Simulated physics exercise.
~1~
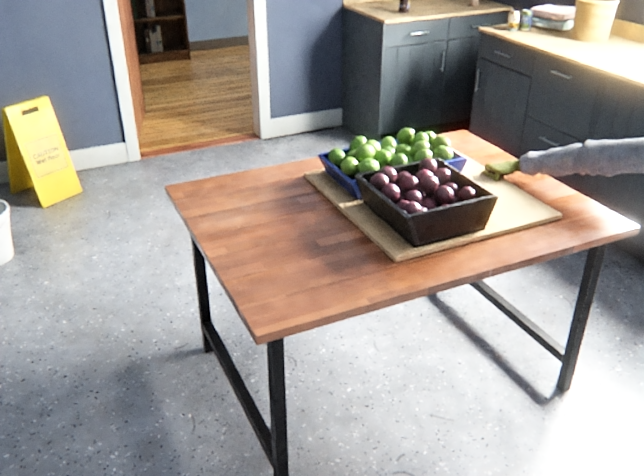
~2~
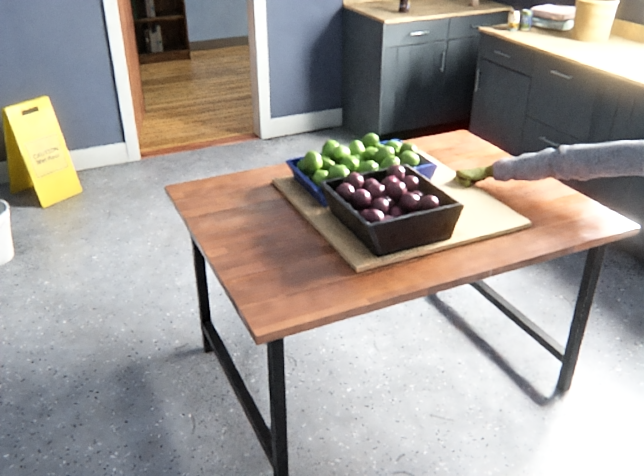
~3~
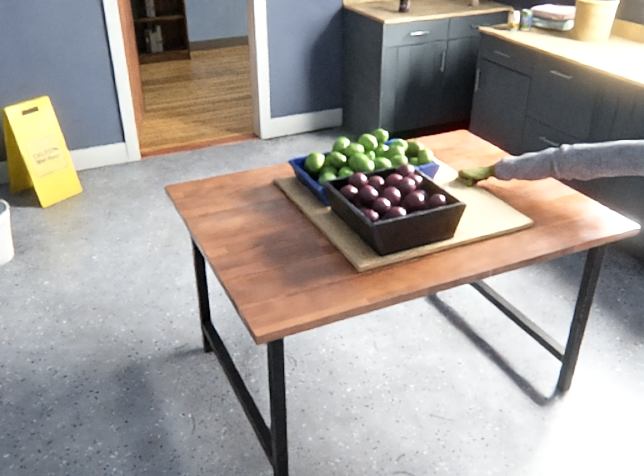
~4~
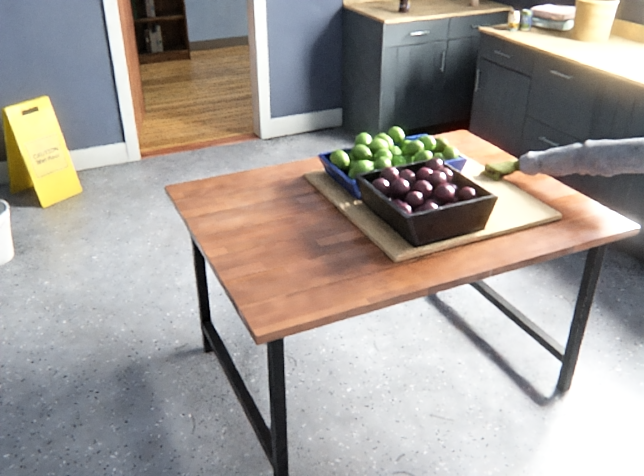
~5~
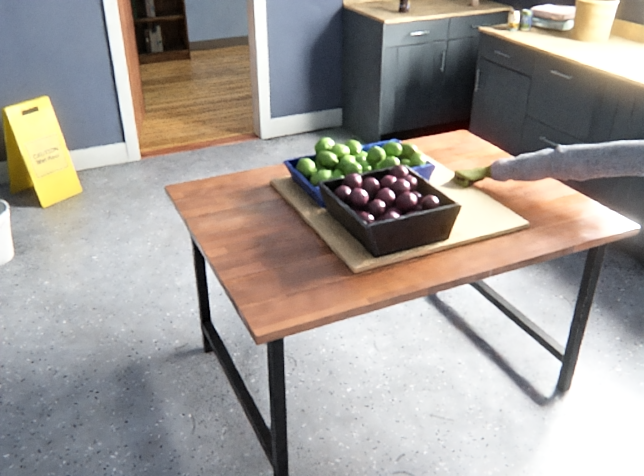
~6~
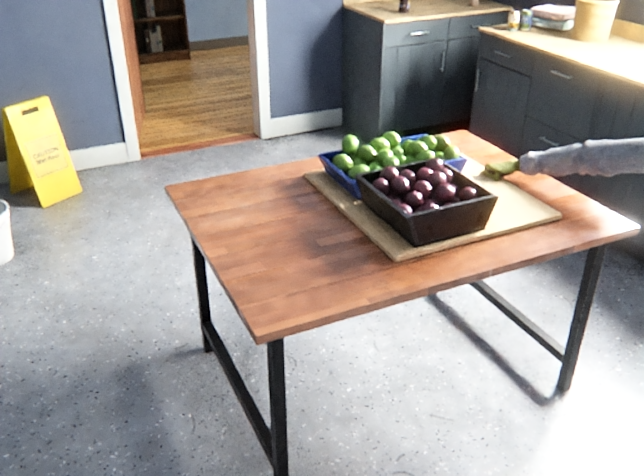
In a kitchen, a grey arm sliding a board left and right on a table, its boxes of limes and red onions staying nearly full.
